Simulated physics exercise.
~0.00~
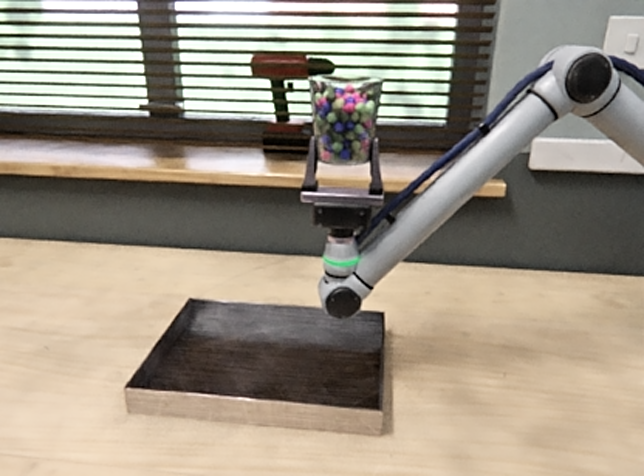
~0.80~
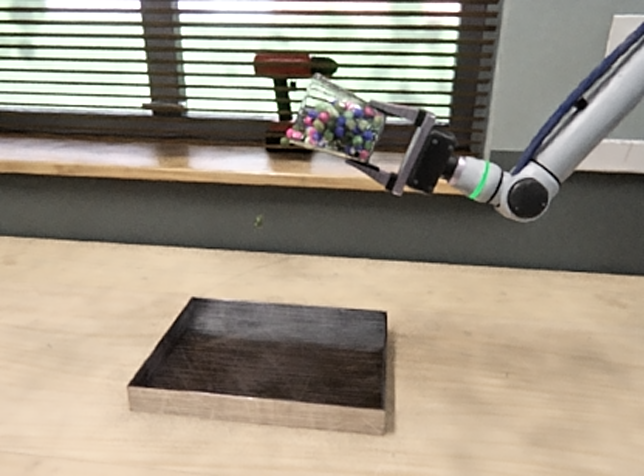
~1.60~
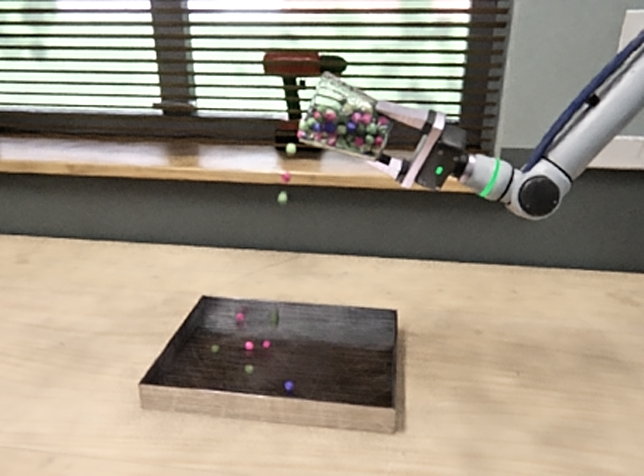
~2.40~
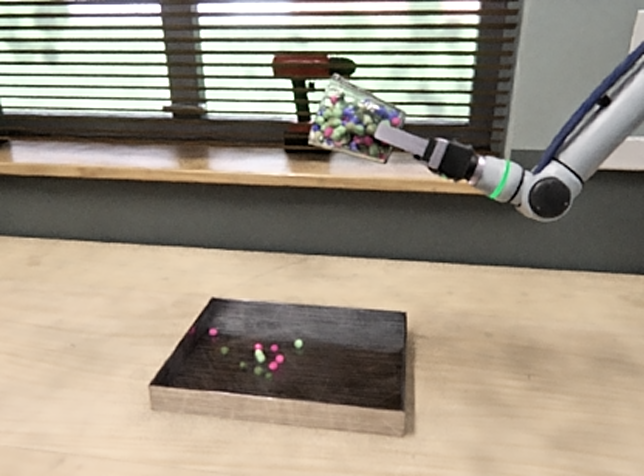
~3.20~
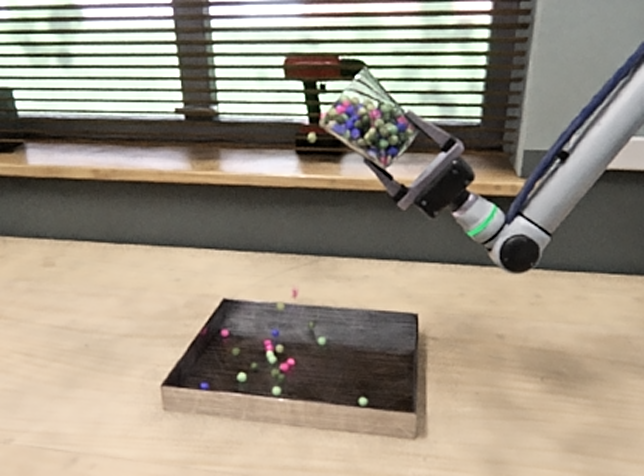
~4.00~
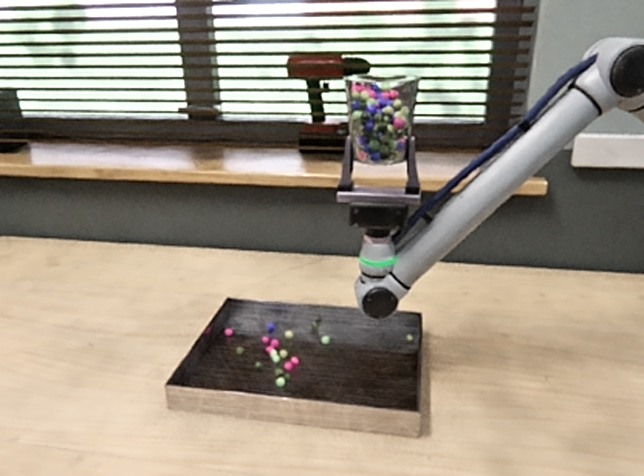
The footage shows a robot arm holding a clear cup of colourful round sweets above a dark tray, then tipping it to the left so a few drop out and scatter inside the tray. The arm turns the cup upright again, still mostly full, with the fallen sweets lying in the tray.
